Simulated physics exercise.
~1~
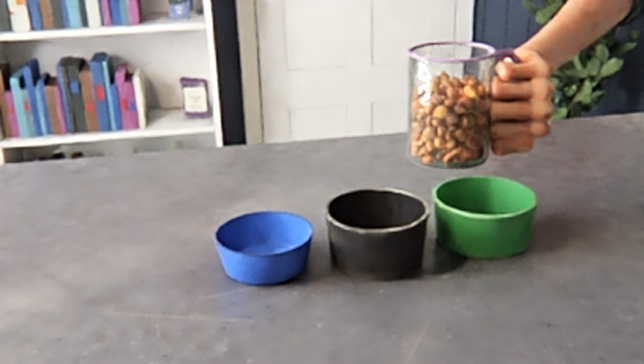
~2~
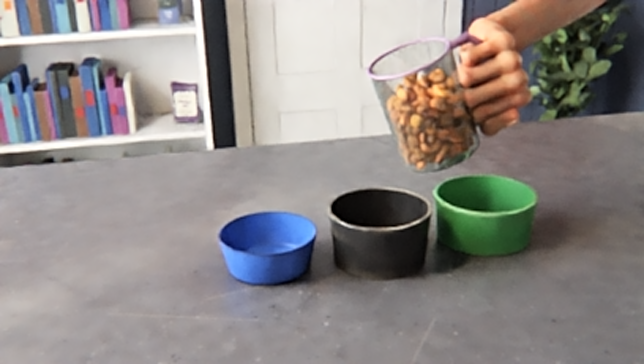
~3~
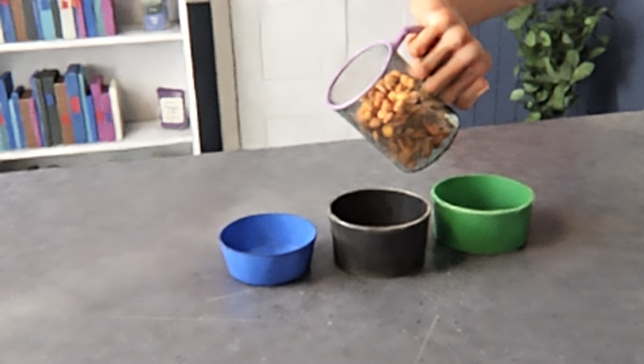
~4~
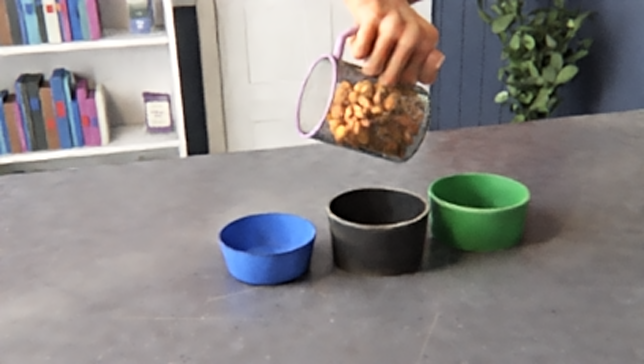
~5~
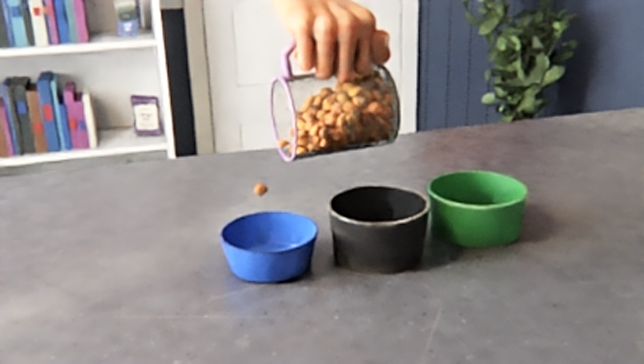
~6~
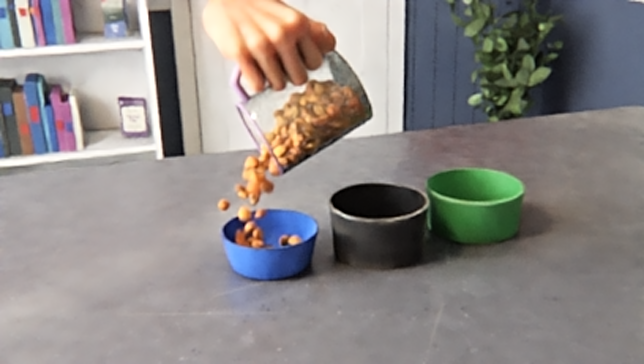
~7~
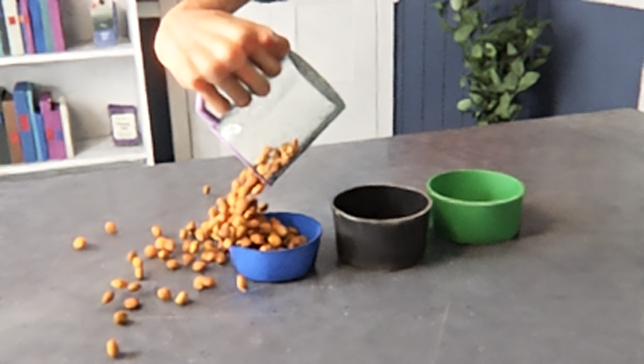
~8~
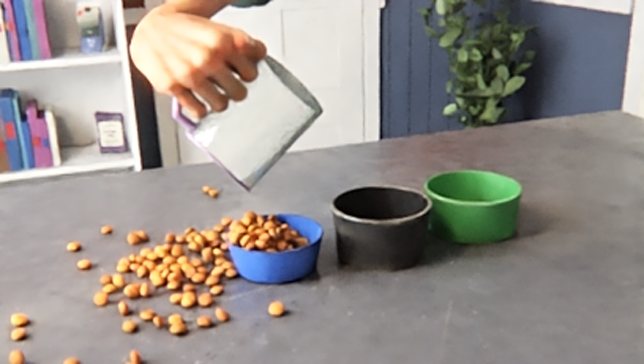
A hand holds a clear cup with a purple rim, full of brown kibble, above a dark grey tabletop seen from slightly above, with a bookshelf, a white door and a leafy plant behind. Three empty dishes stand in a row, blue on the left, black in the middle and green on the right. The hand carries the cup left, tipping it steadily as the view drifts slightly sideways. A first piece drops near the blue dish, then the kibble pours out in a rush, filling the dish and scattering across the table to its left. The cup ends upturned and empty, with the blue dish heaped, many pieces strewn around it, and the black and green dishes still empty.
